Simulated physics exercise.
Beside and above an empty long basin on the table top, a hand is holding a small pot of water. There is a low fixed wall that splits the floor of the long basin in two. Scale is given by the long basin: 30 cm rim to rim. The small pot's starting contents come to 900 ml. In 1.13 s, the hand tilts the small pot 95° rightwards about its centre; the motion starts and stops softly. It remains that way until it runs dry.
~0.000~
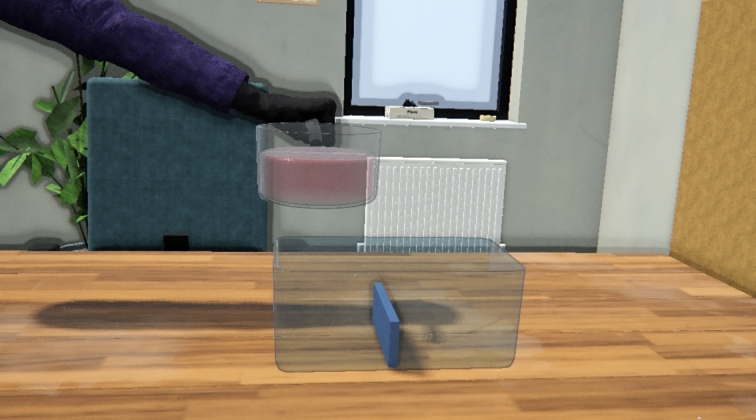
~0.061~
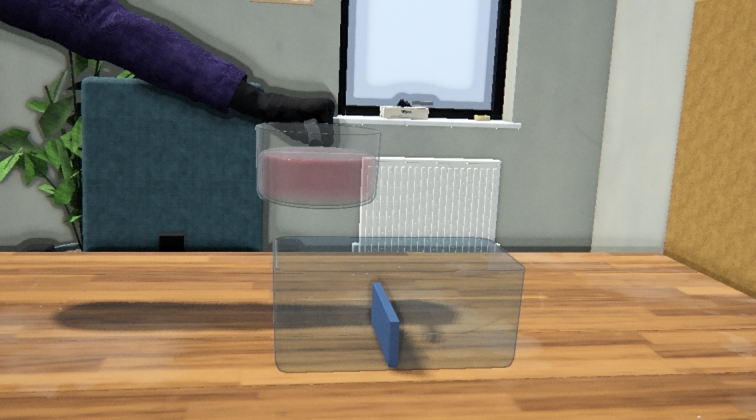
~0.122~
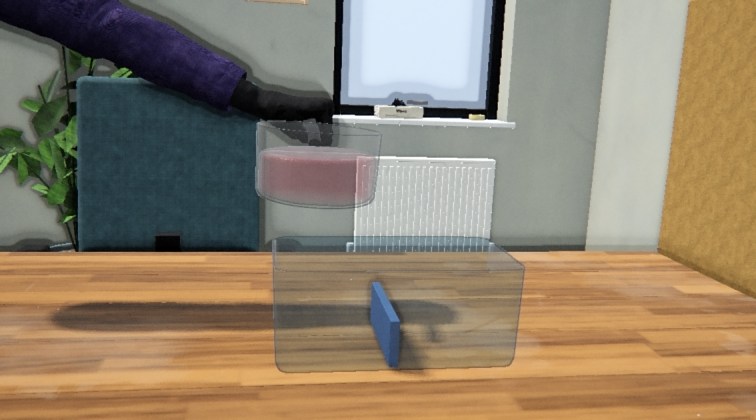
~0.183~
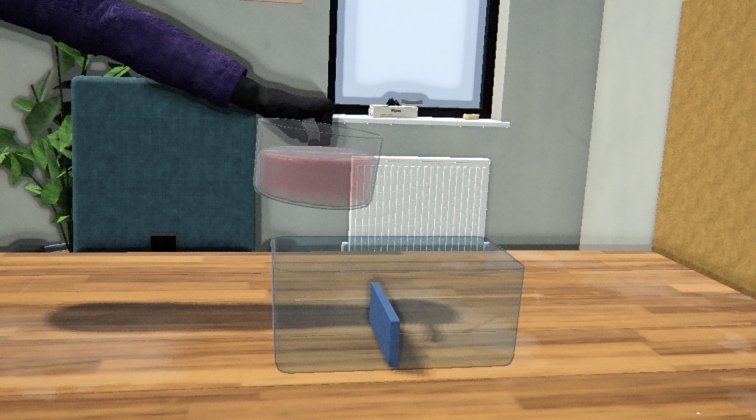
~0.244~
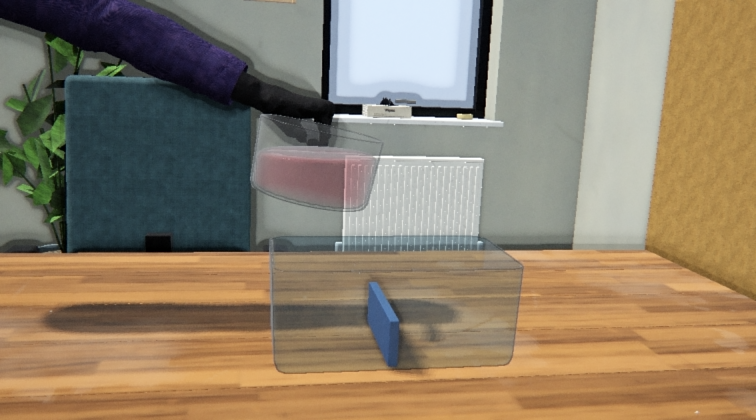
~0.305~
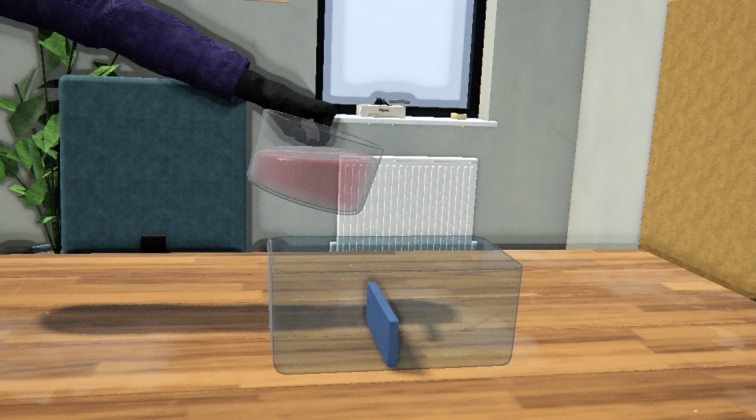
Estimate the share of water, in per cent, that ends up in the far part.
About 91 per cent.
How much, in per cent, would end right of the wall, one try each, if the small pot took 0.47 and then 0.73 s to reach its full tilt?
First 85, then 90 per cent.
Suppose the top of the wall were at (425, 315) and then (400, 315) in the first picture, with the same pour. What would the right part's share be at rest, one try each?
One try each: Around 35 percent and then around 70 percent.
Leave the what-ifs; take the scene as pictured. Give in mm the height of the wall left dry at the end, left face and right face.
For the left, around 56 mm; for the right, around 26 mm.
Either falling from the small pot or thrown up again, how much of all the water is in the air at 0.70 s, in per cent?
22 %.
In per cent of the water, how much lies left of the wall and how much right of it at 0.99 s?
Left roughly 2 per cent, right roughly 66.
Then, 0.70 s in, the tilt is 65° and 70 per cent is still to pour, 0 is left of the wall and 7 right of it.
Then, 0.99 s in, the tilt is 92° and 21 per cent is still to pour, 2 is left of the wall and 66 right of it.
Then, 1.30 s in, the tilt is 95° and 5 per cent is still to pour, 5 is left of the wall and 87 right of it.
Then, 1.63 s in, the tilt is 95° and 1 per cent is still to pour, 8 is left of the wall and 91 right of it.
Finally, 9 per cent lies left of the wall, 91 right of it and 0 outside.
